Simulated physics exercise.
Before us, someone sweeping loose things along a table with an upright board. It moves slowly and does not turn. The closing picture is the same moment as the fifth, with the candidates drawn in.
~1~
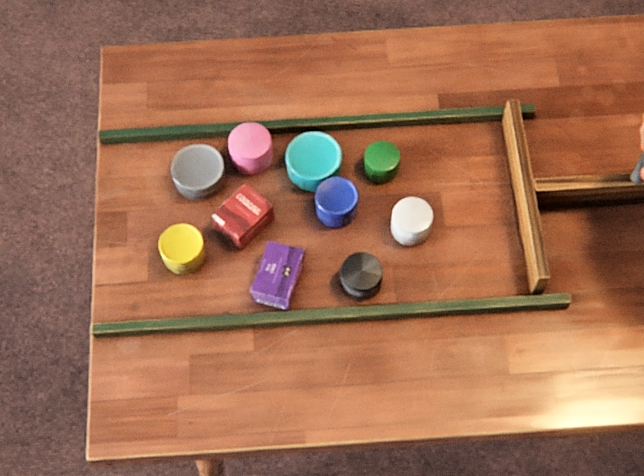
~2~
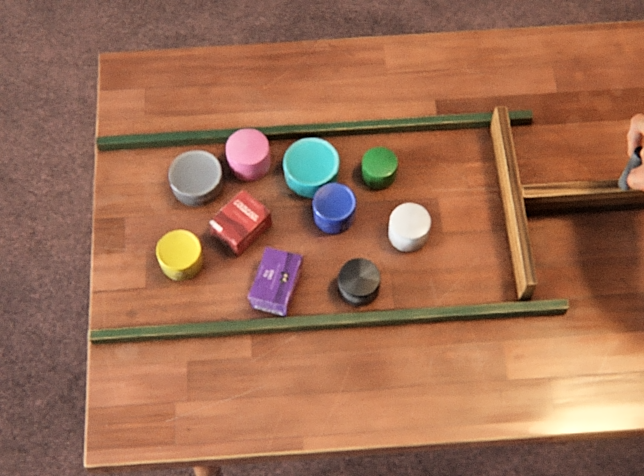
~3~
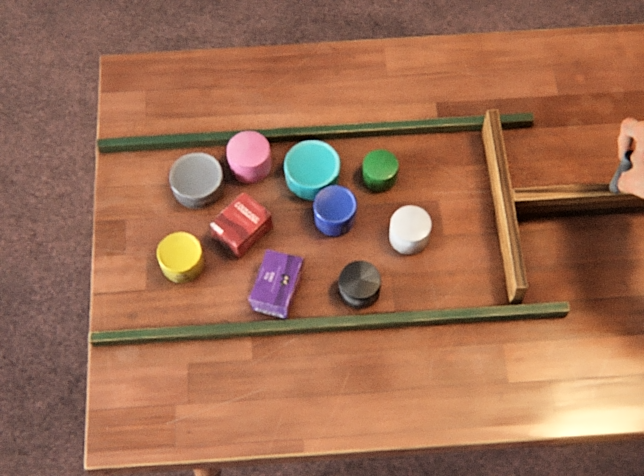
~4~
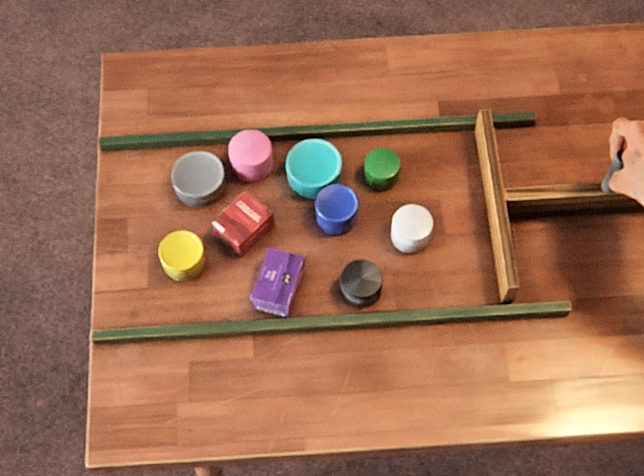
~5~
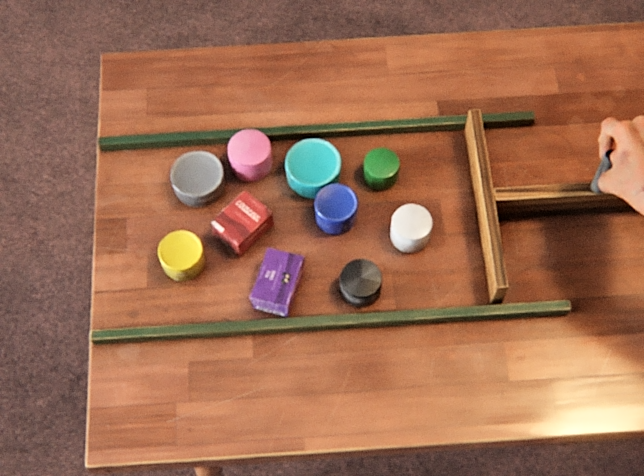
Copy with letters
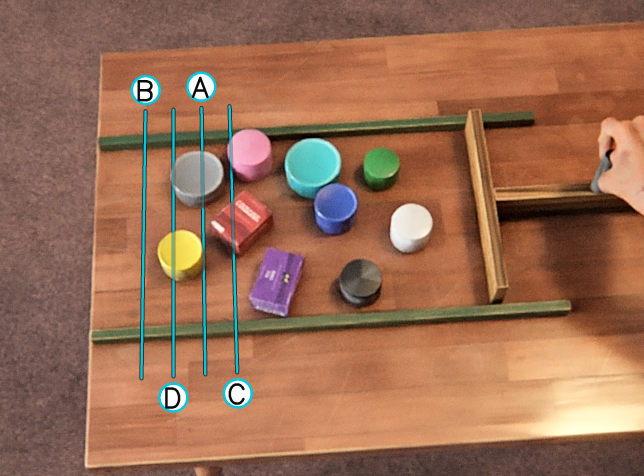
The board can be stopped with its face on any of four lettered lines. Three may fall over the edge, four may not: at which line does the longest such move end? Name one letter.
D.
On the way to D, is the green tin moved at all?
By then, yes.
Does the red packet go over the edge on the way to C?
No.
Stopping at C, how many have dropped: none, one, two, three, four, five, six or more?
The count is none.
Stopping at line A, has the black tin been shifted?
By then, yes.
On the copy, A at (203, 232); B at (144, 236); C at (233, 231); D at (173, 234).
On D. First, board (376, 201); black tin (354, 284); turquoise tub (301, 168).
Then, board (262, 208); yellow tub (135, 277); grey jar (143, 188).
Finally, board (173, 214); yellow tub over the edge; red packet over the edge; three fallen.
By contrast, A is within the limit but short; B drops five; C is within the limit but short.
